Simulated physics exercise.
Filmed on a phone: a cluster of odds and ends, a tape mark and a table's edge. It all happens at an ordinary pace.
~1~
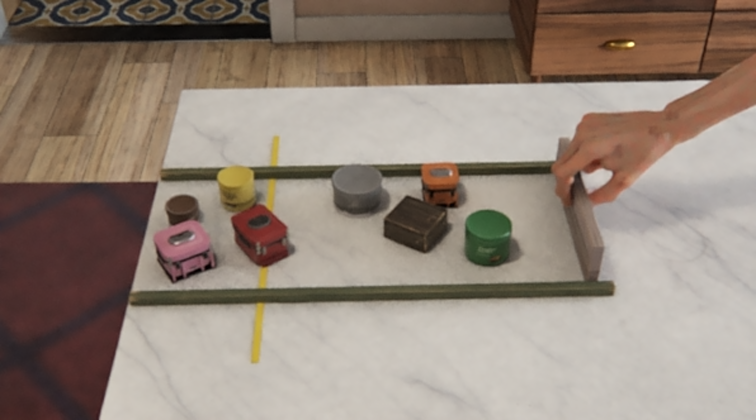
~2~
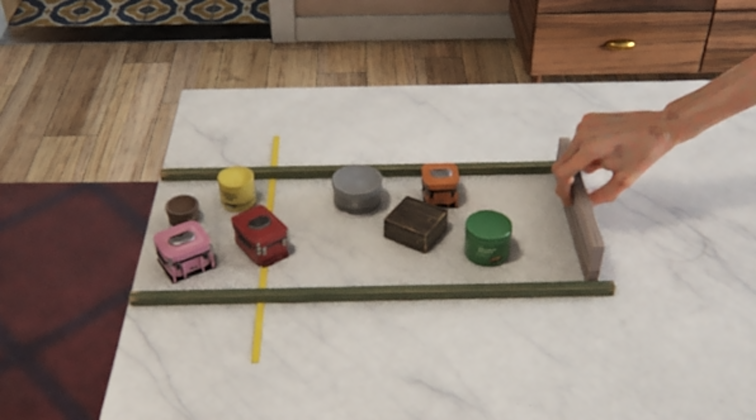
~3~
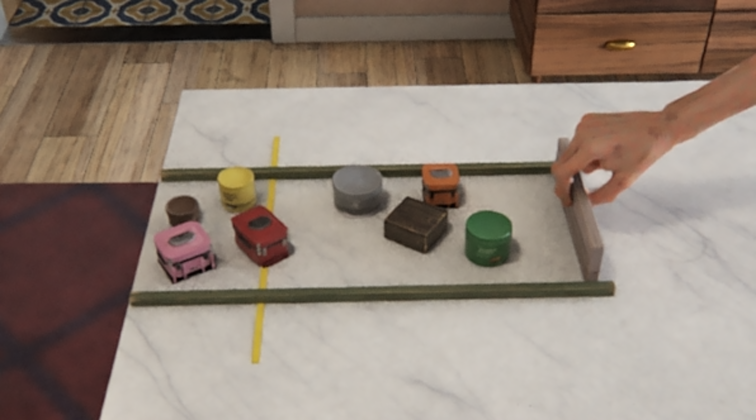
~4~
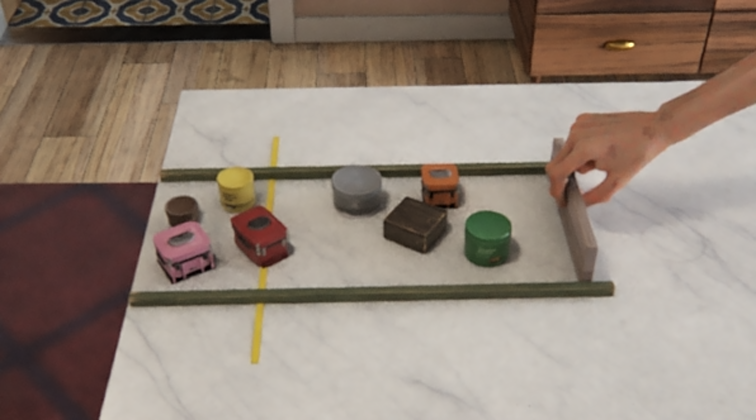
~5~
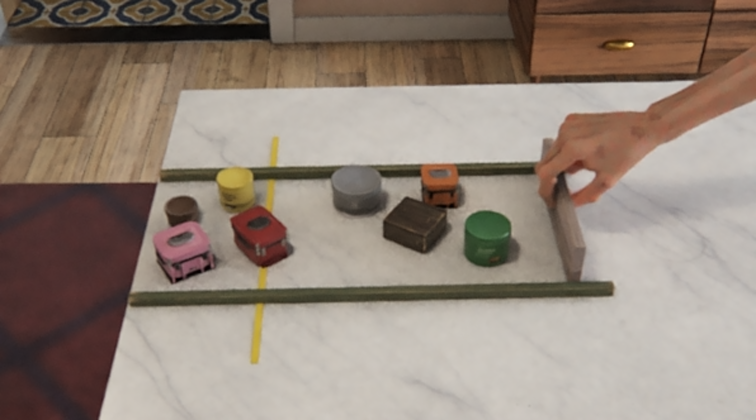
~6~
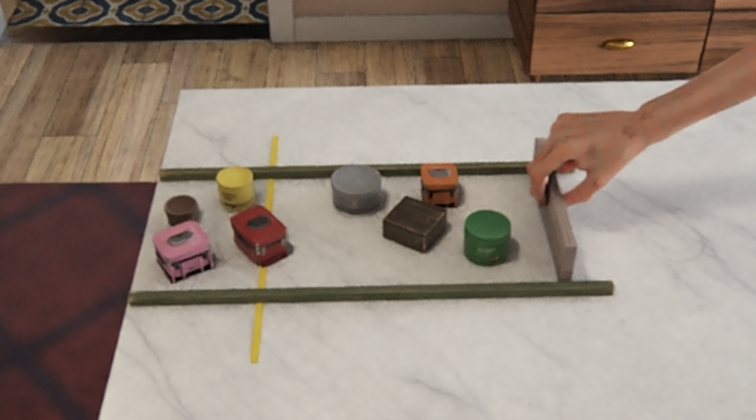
Wooden board held by a hand sliding slightly left between two green rods on a marble surface, small containers staying still.
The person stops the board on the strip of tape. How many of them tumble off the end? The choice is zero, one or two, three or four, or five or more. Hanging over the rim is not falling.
The number that fall off is zero.
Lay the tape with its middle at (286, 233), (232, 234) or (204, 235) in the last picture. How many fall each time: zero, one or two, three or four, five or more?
One after another: Not one; one to two; three to four.
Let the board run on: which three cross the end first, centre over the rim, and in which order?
In order: The yellow tub, then the pink case, then the brown tin.
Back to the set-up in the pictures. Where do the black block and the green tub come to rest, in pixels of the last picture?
The black block at (227, 220), the green tub at (240, 246).
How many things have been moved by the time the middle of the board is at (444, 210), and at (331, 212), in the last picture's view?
The counts are 3 and 6.
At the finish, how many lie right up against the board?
In contact: 2.
Soon after, none off yet; brown tin at rest near (182, 213); pink case at rest near (183, 251); yellow tub at rest near (236, 189).
At rest, the number that fall off is zero.
